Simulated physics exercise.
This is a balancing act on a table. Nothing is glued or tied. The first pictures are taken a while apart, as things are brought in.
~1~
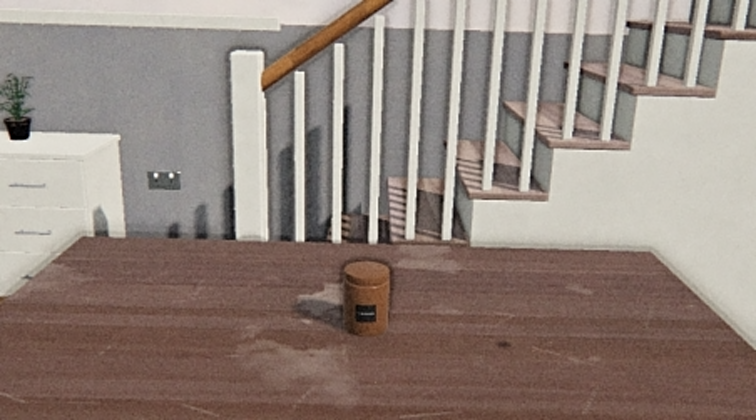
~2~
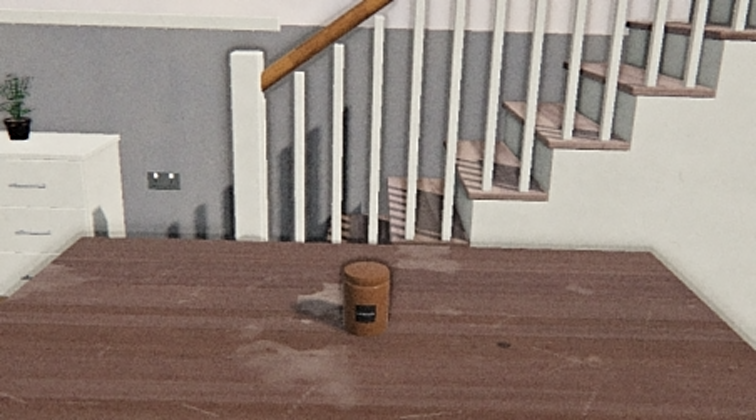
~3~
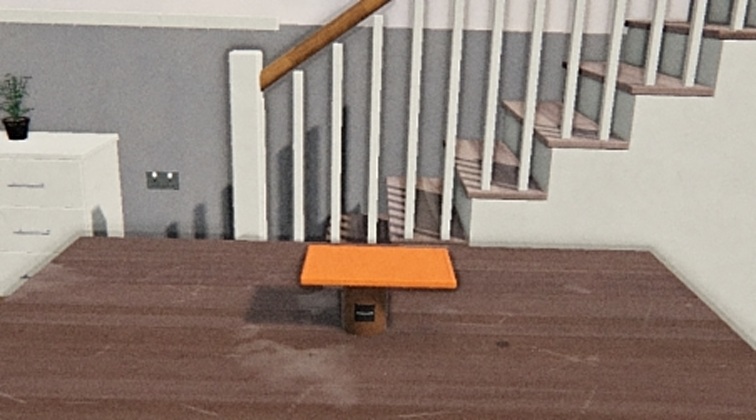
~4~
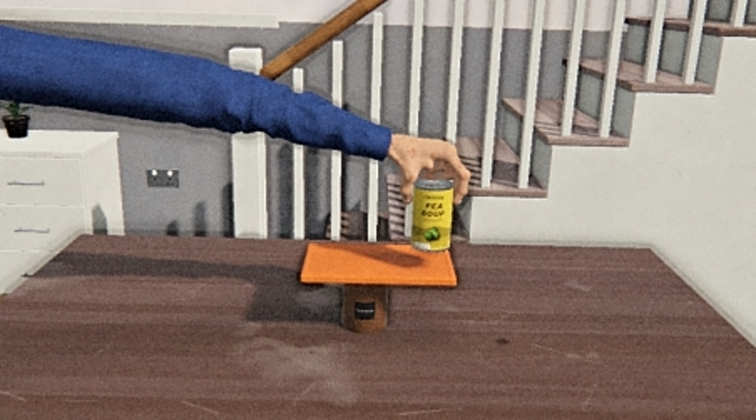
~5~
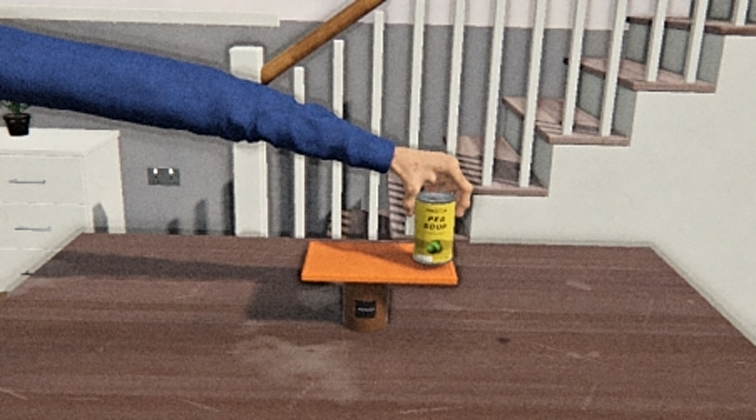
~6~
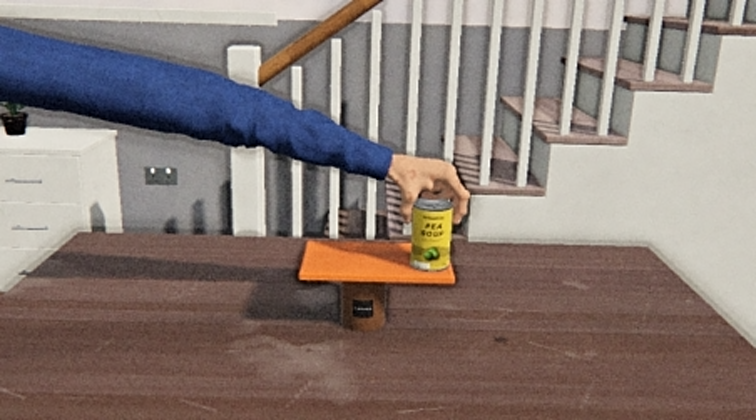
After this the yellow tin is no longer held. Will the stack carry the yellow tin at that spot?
In the end the stack comes apart.
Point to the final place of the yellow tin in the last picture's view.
At about (490, 315).
Then, 0.30 s on from there, yellow tin now fallen; orange lid turned 73° from how it was put.
Then, 0.50 s on from there, orange lid upside down.
In the end, fallen, orange lid and yellow tin; brown jar unmoved. At the end, from the last picture's camera, yellow tin near (490, 314). The stack gives way.
